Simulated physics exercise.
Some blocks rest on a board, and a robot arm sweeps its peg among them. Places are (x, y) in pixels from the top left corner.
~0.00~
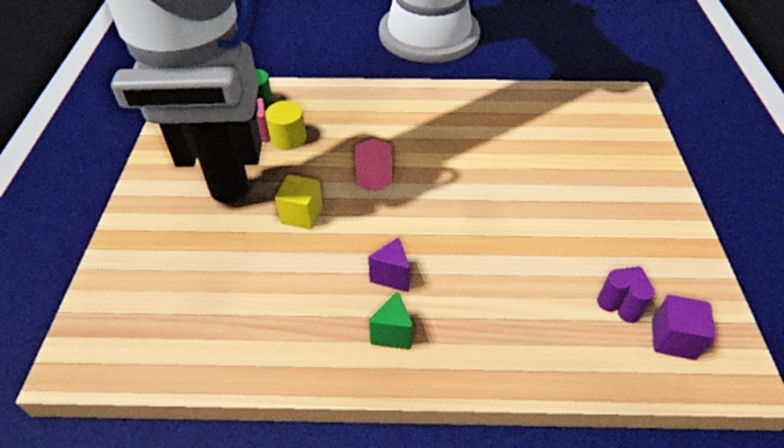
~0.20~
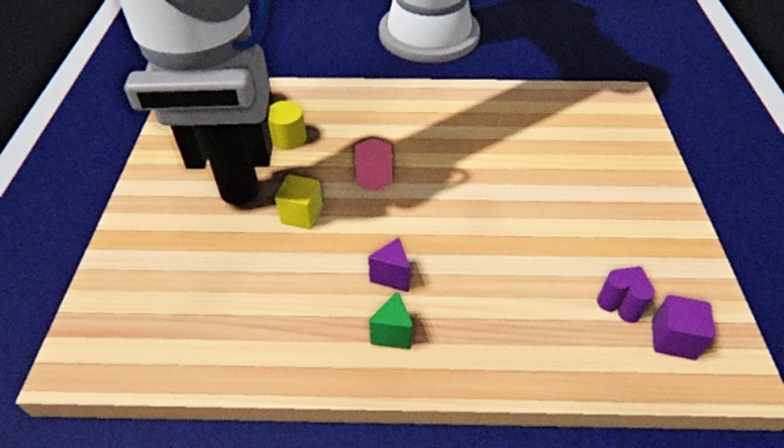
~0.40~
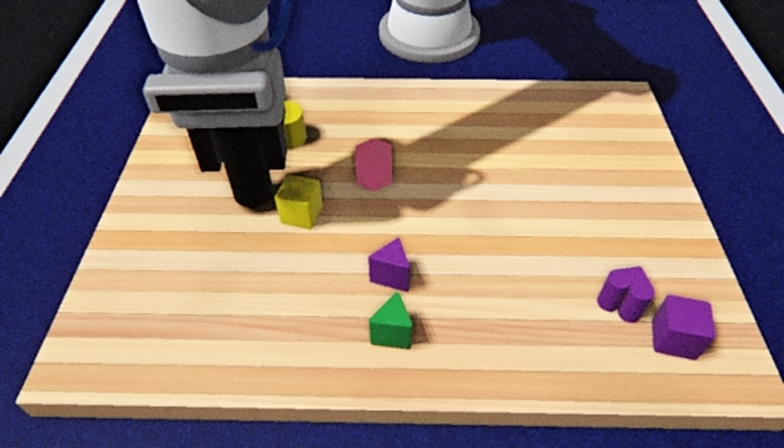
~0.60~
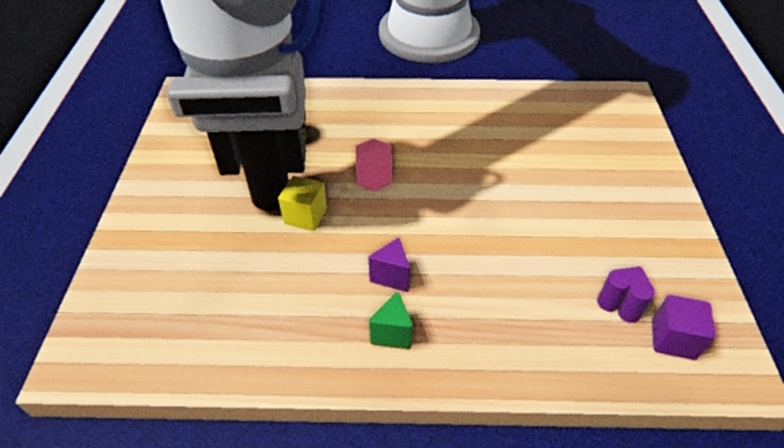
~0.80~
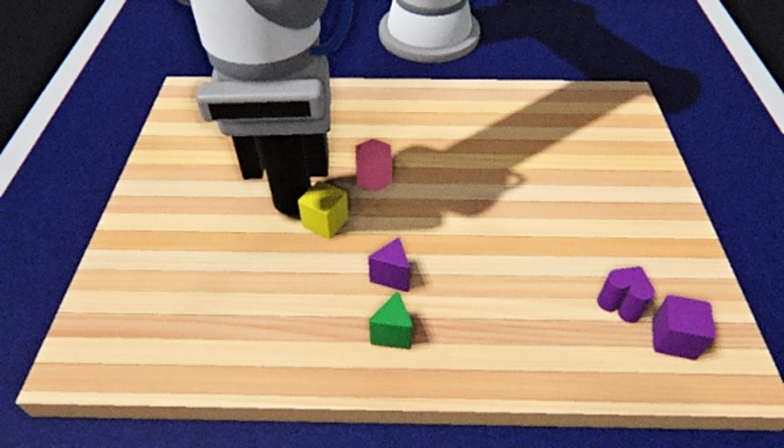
A robot arm slid its dark peg slowly to the right across a wooden board of colored blocks, then touched the yellow cube and nudged it a little to the right while the other blocks stayed put.
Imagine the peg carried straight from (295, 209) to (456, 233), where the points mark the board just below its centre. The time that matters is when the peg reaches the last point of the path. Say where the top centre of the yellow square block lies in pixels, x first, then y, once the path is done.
It sits at (407, 231).
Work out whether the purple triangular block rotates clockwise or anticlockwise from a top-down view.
Twists clockwise.
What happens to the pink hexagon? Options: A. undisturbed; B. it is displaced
(A)
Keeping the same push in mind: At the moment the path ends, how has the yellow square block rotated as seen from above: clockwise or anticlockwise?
In a top view, it turns clockwise.
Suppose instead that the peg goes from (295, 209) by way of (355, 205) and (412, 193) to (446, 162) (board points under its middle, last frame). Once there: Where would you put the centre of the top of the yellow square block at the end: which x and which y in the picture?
The spot you're after is about (355, 205) in the image.
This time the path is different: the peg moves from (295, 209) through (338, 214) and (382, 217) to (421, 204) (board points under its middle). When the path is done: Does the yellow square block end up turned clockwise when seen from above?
I believe so.
On the path given first. One third of the way, peg at (347, 209); yellow square block at (372, 212), turned 25° clockwise.
Two thirds of the way, peg at (402, 217); yellow square block at (404, 229), turned 60° clockwise; purple triangular block at (392, 258), turned 20° clockwise.
At the end, peg at (457, 225); yellow square block at (407, 231), turned 70° clockwise; pink hexagon still; purple triangular block at (392, 260), turned 25° clockwise.
